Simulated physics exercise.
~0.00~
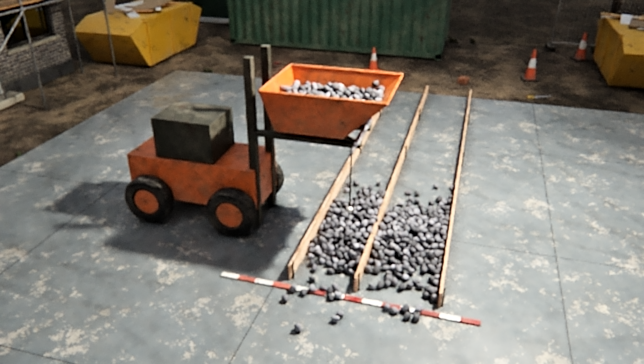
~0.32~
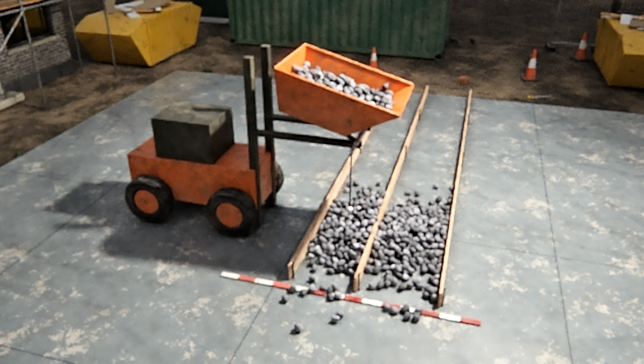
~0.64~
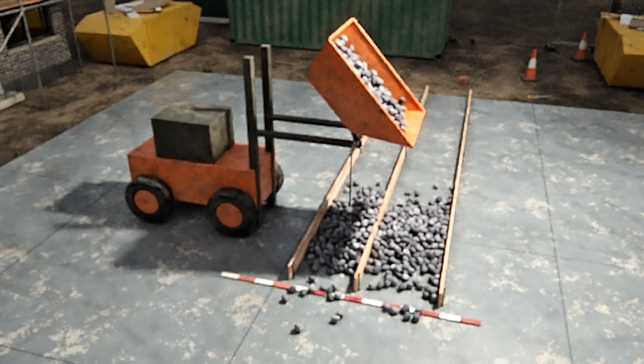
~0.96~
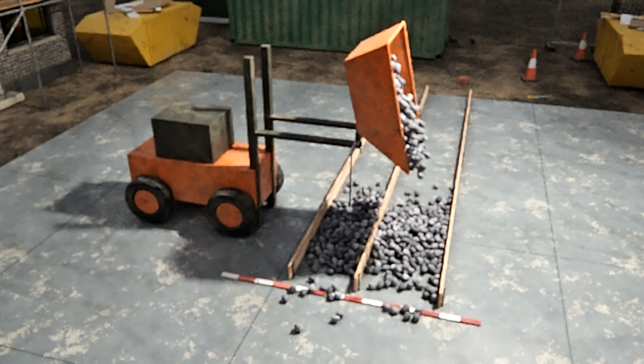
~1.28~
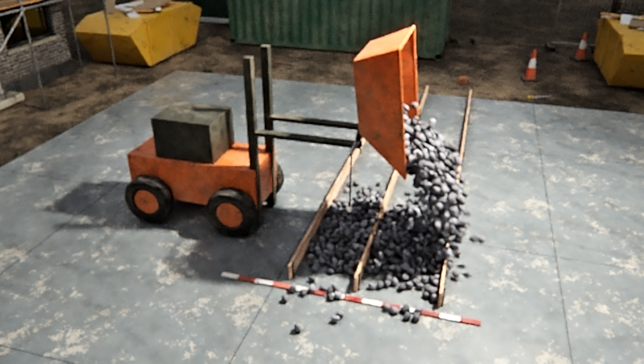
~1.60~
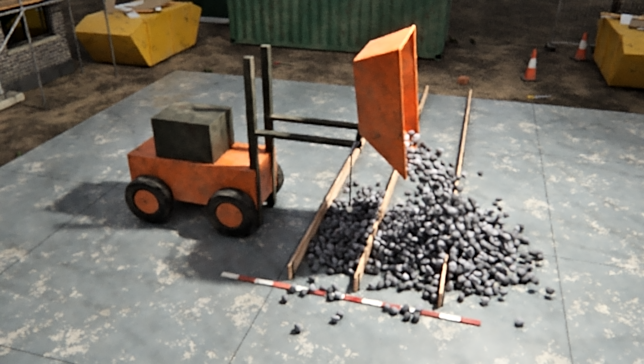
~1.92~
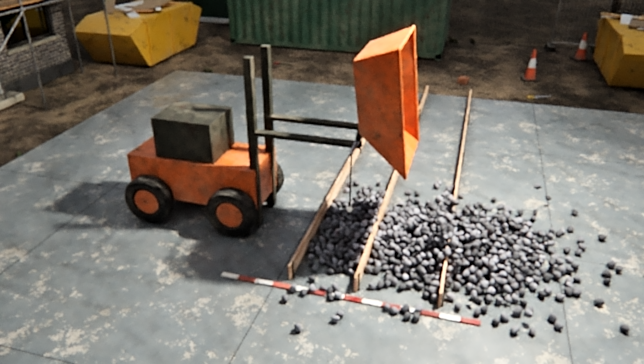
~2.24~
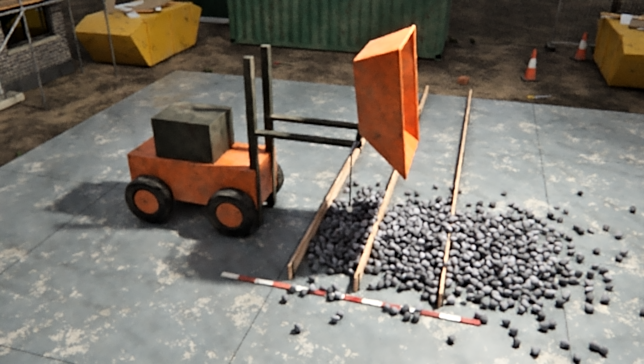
On a concrete yard, an orange forklift tipped its raised skip of grey stones steeply to the right, and they poured onto the heap between the wooden planks, spilling over the last board and spreading across the floor, leaving the skip hanging tilted and empty.
